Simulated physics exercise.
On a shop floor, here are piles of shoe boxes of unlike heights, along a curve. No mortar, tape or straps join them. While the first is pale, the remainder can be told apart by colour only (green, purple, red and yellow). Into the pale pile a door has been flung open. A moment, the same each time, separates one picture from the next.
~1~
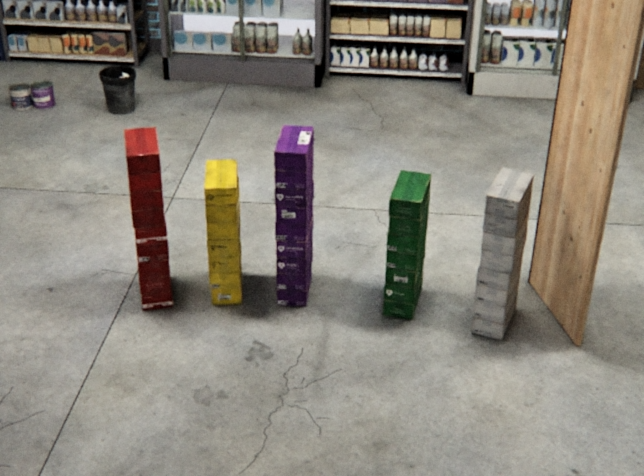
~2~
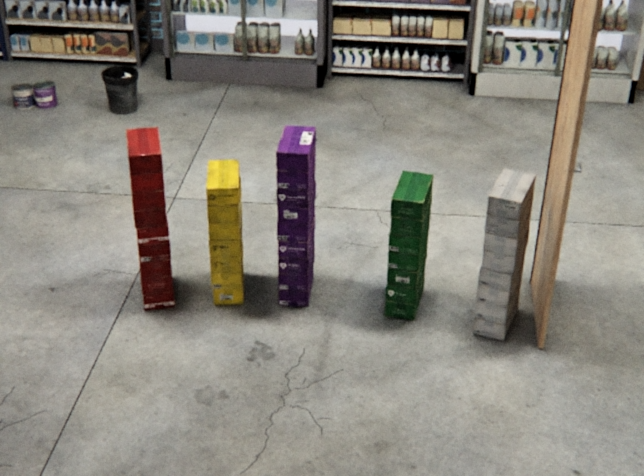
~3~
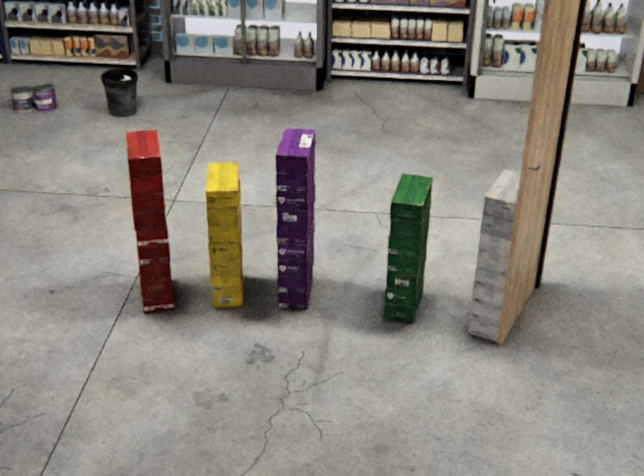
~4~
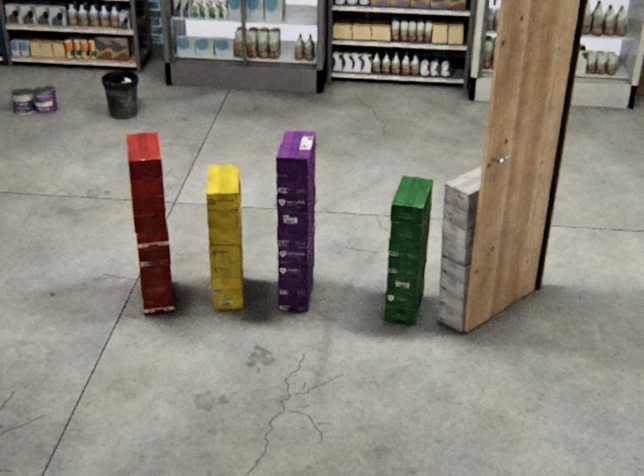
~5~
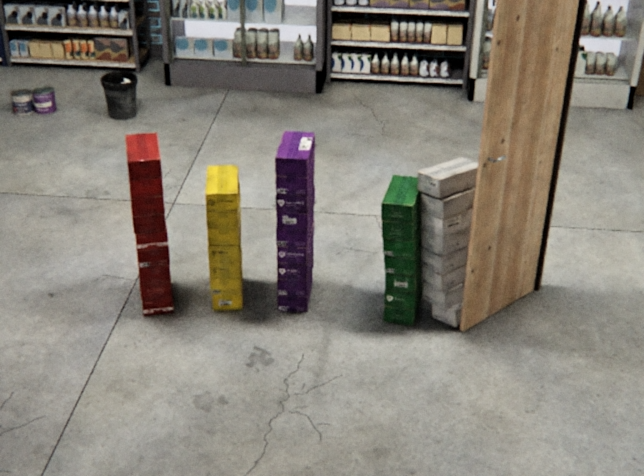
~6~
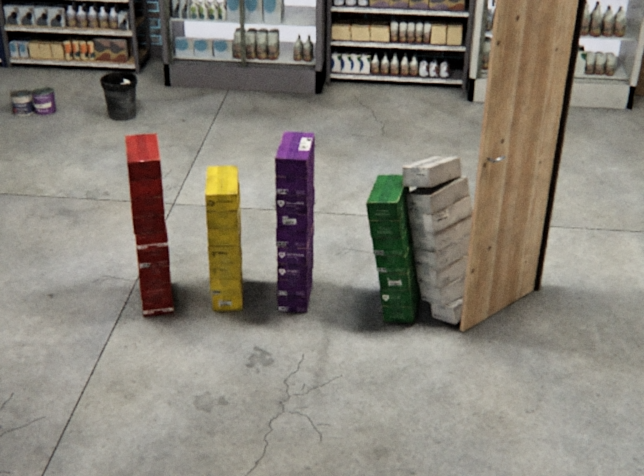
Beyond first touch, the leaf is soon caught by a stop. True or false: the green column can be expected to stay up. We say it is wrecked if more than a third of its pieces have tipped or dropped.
False.
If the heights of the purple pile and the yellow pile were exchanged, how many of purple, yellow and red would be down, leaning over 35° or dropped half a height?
By colour, purple 7, yellow 9, red 9.
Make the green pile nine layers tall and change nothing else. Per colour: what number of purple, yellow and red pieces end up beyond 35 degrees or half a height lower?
I'd count purple 9, yellow 7 and red 9.
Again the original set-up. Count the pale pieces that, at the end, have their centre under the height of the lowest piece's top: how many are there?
The pale count is 7.
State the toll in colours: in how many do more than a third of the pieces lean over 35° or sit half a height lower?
Toll: 4.
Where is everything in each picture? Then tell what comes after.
In the first picture (places mark the middle of the side facing us), door edge swinging in; top green box (411, 186); top red box (141, 141); the rest undisturbed.
Door edge (592, 47) swinging in; top green box (413, 186), in the second picture.
Door edge (541, 44) past square; top green box (412, 189), in the third picture.
Door edge (499, 37) past square; top green box (413, 191), in the fourth picture.
Door edge (494, 36) past square, top of the pale pile leaning a little; top green box (403, 190) shifted half its height; 4 disturbed, none down, in the fifth picture.
Door edge (494, 37) past square, top of the pale pile leaning clearly; top green box (387, 188) leaning a little; top purple box (295, 145); steepest lean, the box at (385, 230); 7 disturbed, none down, in the sixth picture.
Soon after the last picture, 7 of the pale pile down; 7 of the 7 green boxes down (7 of 32 in all colours); top green box leaning well over, some two heights lower; top purple box leaning a little.
A little later, 7 of the pale pile down; 7 of the 7 green boxes down (27 of 32 in all colours); top green box leaning well over, some four heights lower; top red box leaning well over, about its own height lower.
At rest, 7 of the pale pile down; 7 of the 7 green boxes down (32 of 32 in all colours); top green box leaning well over, some four heights lower; top yellow box upside down. As the last picture would show them, middles, top green box near (265, 246).
